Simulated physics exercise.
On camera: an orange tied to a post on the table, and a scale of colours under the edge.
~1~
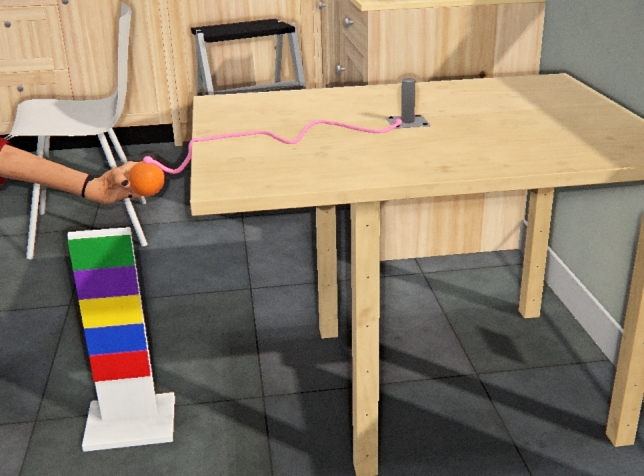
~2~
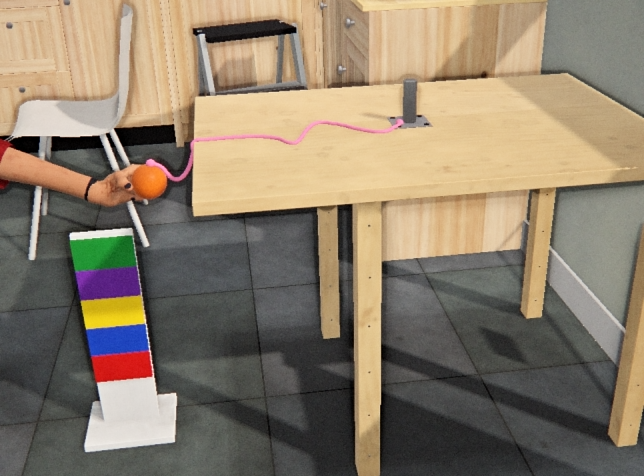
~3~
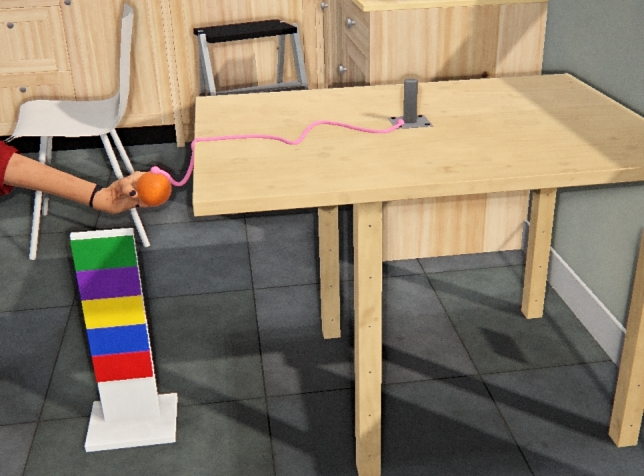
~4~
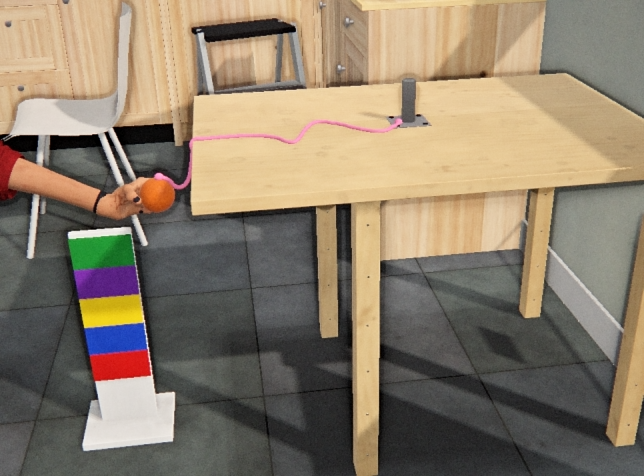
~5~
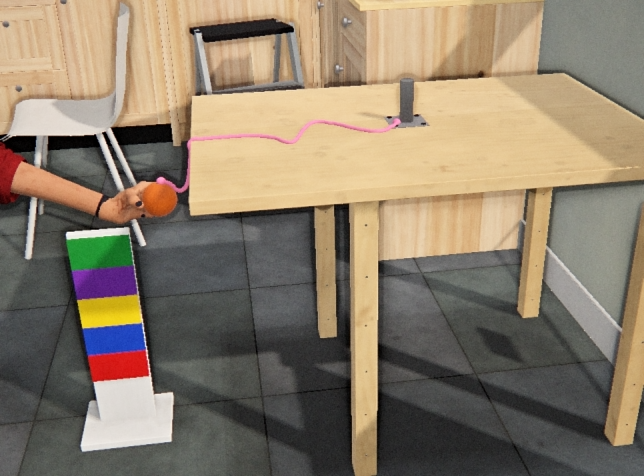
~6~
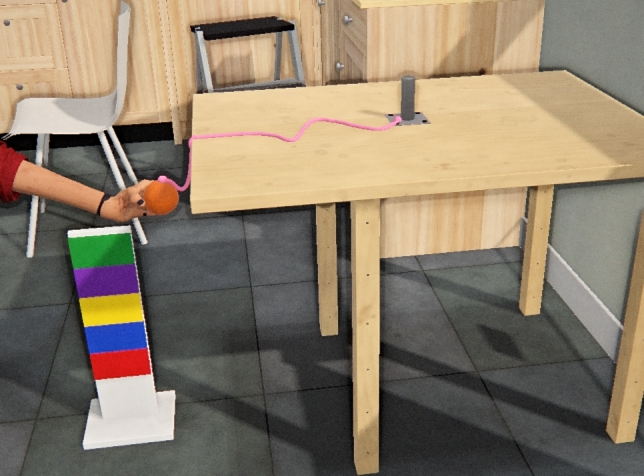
Hand holding an orange ball on a pink cord shifting it slightly right beside a wooden table, above a colour-striped stand.
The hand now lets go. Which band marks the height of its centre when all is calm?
At yellow.
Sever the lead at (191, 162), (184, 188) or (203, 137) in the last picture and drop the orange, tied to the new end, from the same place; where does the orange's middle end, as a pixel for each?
The places are (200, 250), (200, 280) and (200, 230).
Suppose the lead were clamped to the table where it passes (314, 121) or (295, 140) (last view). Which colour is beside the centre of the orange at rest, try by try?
One after the other, purple; green.
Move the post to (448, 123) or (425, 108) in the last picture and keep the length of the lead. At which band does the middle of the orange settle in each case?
In that order: Purple; purple.
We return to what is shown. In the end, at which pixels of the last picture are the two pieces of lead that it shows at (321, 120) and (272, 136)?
At (294, 129), then (194, 141).
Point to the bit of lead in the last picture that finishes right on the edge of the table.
The one at (268, 135).
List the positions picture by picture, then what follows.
The first frame shows orange (146, 179); green (101, 254); purple (106, 283); yellow (111, 312); blue (116, 340); red (120, 367).
The second frame shows orange (149, 181); lead through (388, 131) (332, 124) (301, 138) (254, 137) (193, 151).
The third frame shows orange (153, 189).
The fourth frame shows orange (157, 195); lead through (387, 130) (331, 123) (300, 137) (252, 136) (192, 150).
The fifth frame shows orange (160, 199).
The sixth frame shows orange (161, 197); lead through (386, 128) (330, 121) (299, 135) (251, 134) (192, 148).
Early on, orange near (222, 293); level with yellow.
Midway, orange near (197, 298); level with yellow.
Finally, orange near (206, 298); level with yellow. Its centre hangs level with the yellow band.
